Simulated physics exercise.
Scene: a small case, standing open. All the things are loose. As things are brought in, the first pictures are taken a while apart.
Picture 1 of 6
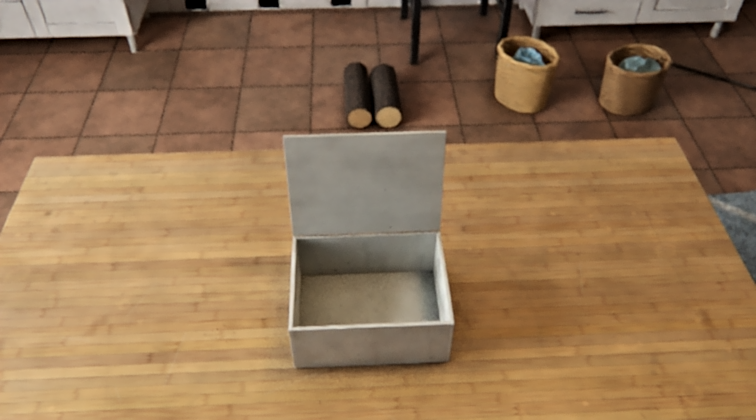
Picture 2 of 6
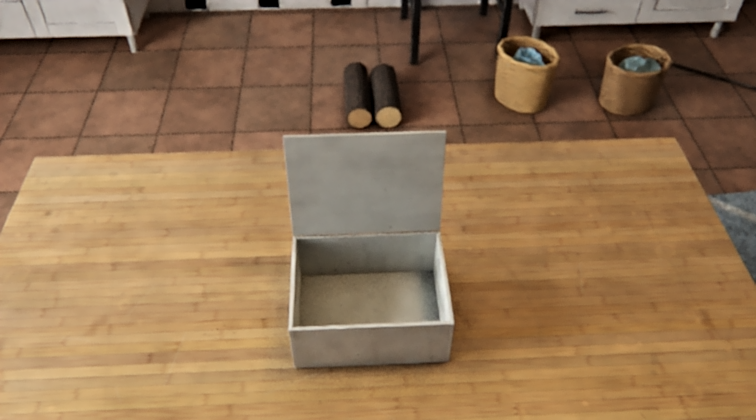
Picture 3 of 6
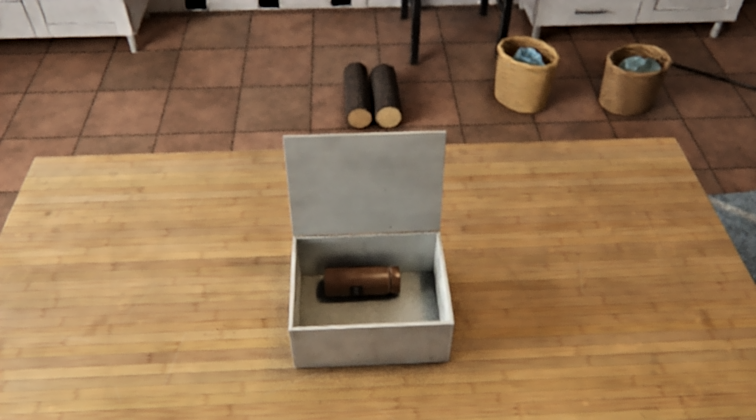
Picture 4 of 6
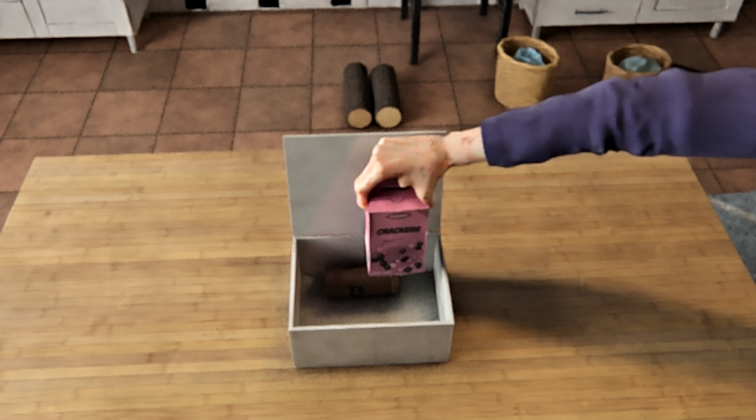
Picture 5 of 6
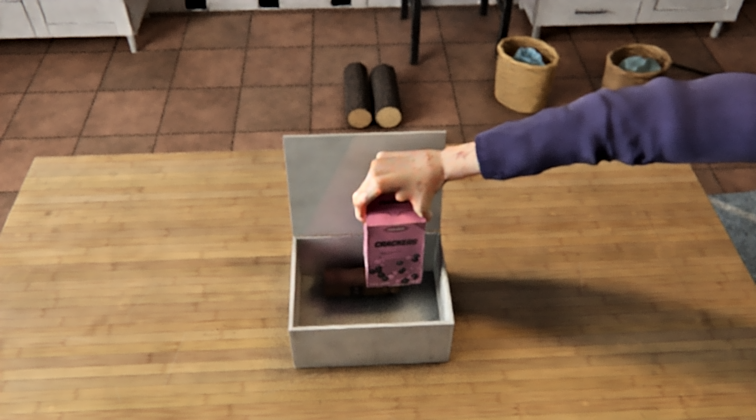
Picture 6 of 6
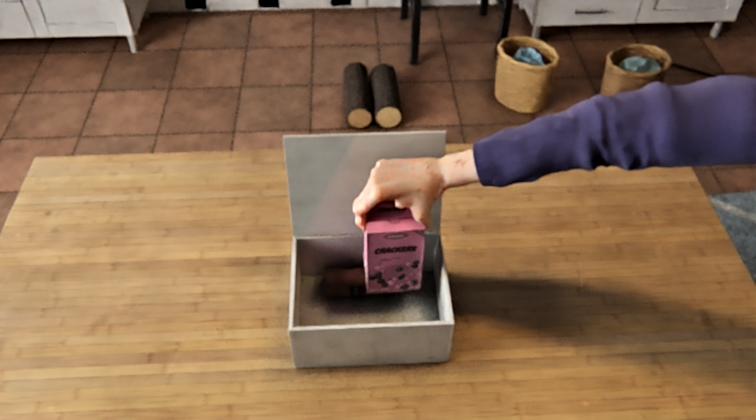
A brown shaker appeared lying on its side in the small, open, empty case on the table, and then a hand reached in from the right and lowered a pink carton into the case beside it.
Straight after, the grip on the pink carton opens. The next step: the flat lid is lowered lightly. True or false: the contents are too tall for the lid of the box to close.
True.
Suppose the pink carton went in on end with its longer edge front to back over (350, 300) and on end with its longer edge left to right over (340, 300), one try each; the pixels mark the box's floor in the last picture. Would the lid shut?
With the first packing the lid is left gaping; with the second it is left gaping.
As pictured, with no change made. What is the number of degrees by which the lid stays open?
About 20°.
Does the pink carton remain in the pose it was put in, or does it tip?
Simply put, the pink carton gets tilted.
Then, 0.40 s on from there, pink carton turned 54° from how it was put near (396, 287).
Then, 1.30 s on from there, lid 78° above the rim; pink carton turned 46° from how it was put near (396, 293).
Then, 1.60 s on from there, lid 59° above the rim; pink carton turned 46° from how it was put near (396, 293).
Then, 1.90 s on from there, lid 35° above the rim; pink carton turned 46° from how it was put near (396, 294).
In the end, lid 22° above the rim; toppled in the box, pink carton; brown shaker unmoved. At the end, from the last picture's camera, pink carton near (396, 294).
